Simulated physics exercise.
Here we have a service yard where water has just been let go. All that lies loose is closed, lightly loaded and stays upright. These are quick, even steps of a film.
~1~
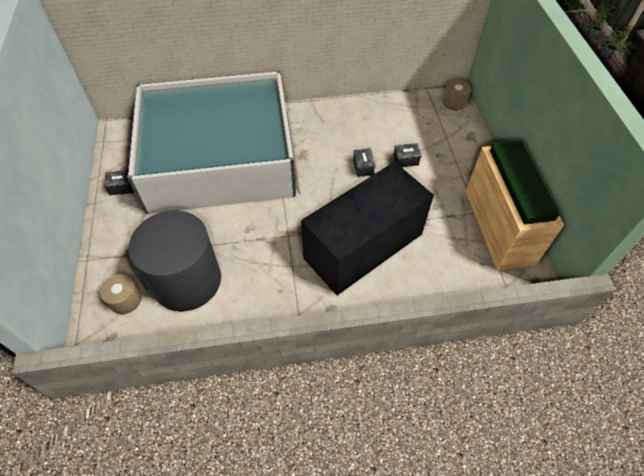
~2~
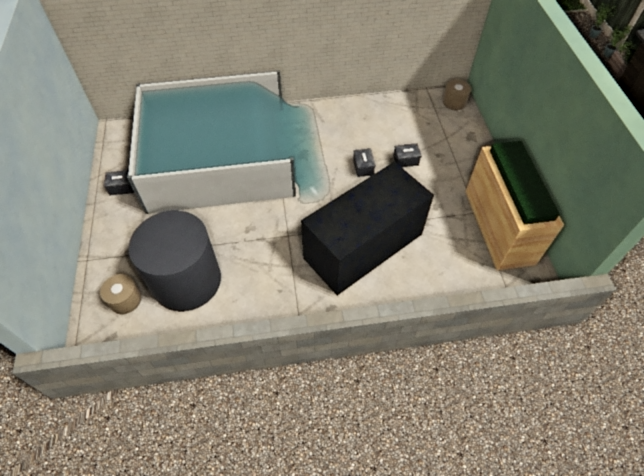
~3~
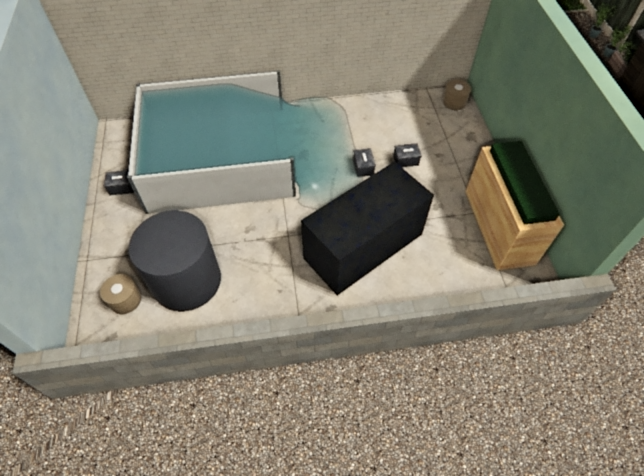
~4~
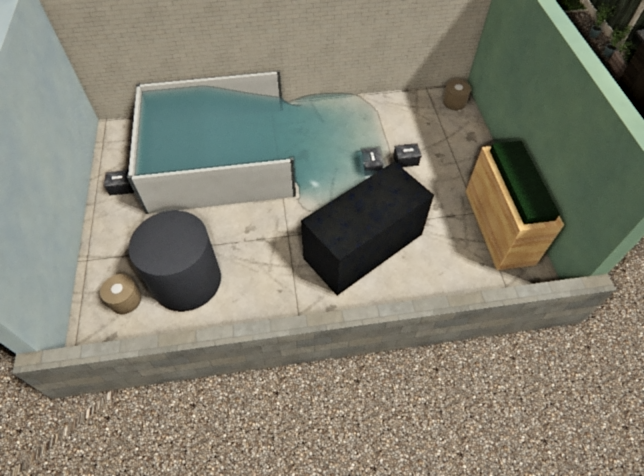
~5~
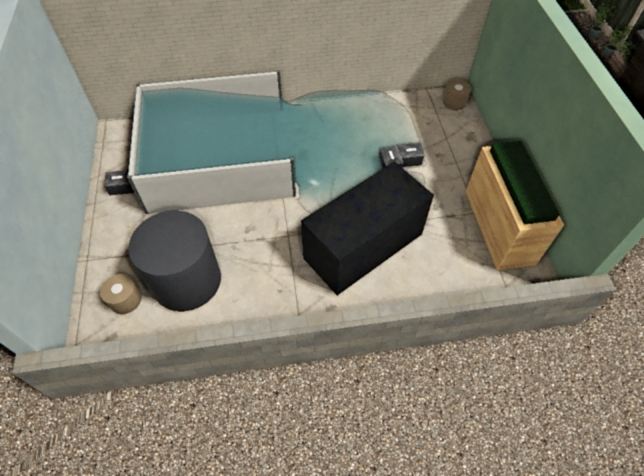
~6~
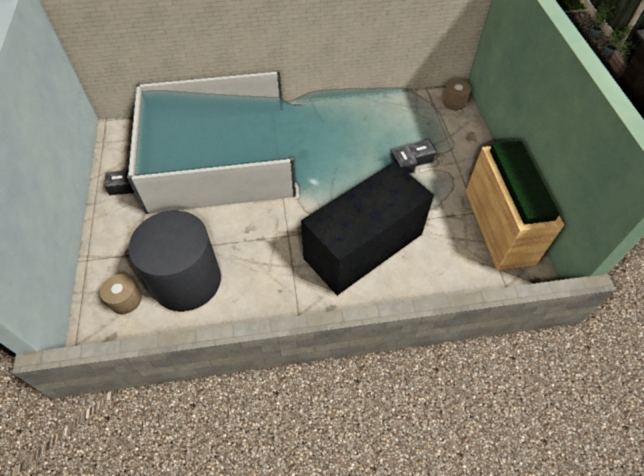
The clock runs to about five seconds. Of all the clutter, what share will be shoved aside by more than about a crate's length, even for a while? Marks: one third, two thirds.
It is one to two thirds.
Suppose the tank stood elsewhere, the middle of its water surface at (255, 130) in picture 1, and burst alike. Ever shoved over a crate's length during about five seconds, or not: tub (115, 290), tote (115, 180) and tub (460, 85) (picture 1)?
In turn: No, no, moved that far.
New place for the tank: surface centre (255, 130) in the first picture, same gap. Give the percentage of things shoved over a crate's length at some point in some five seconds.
Roughly 60 per cent.
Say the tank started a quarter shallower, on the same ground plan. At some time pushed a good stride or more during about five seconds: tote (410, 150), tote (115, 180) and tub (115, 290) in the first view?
As listed: That far or more, not that far, never so far.
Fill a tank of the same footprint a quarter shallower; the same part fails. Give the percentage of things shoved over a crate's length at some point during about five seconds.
About 60 per cent.
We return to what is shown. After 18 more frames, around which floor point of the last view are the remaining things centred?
Around (349, 186).
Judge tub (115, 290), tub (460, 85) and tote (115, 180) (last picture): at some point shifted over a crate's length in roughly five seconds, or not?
As listed: Not that far, pushed that far, short of that.
A moment on, 2 of 5 are well off their spots; 0 afloat.
Next, 2 of 5 are well off their spots; 3 afloat.
Later, 3 of 5 are well off their spots; 3 afloat.
In the end, 3 of 5 are well off their spots, and 3 have been at some point; 3 afloat.
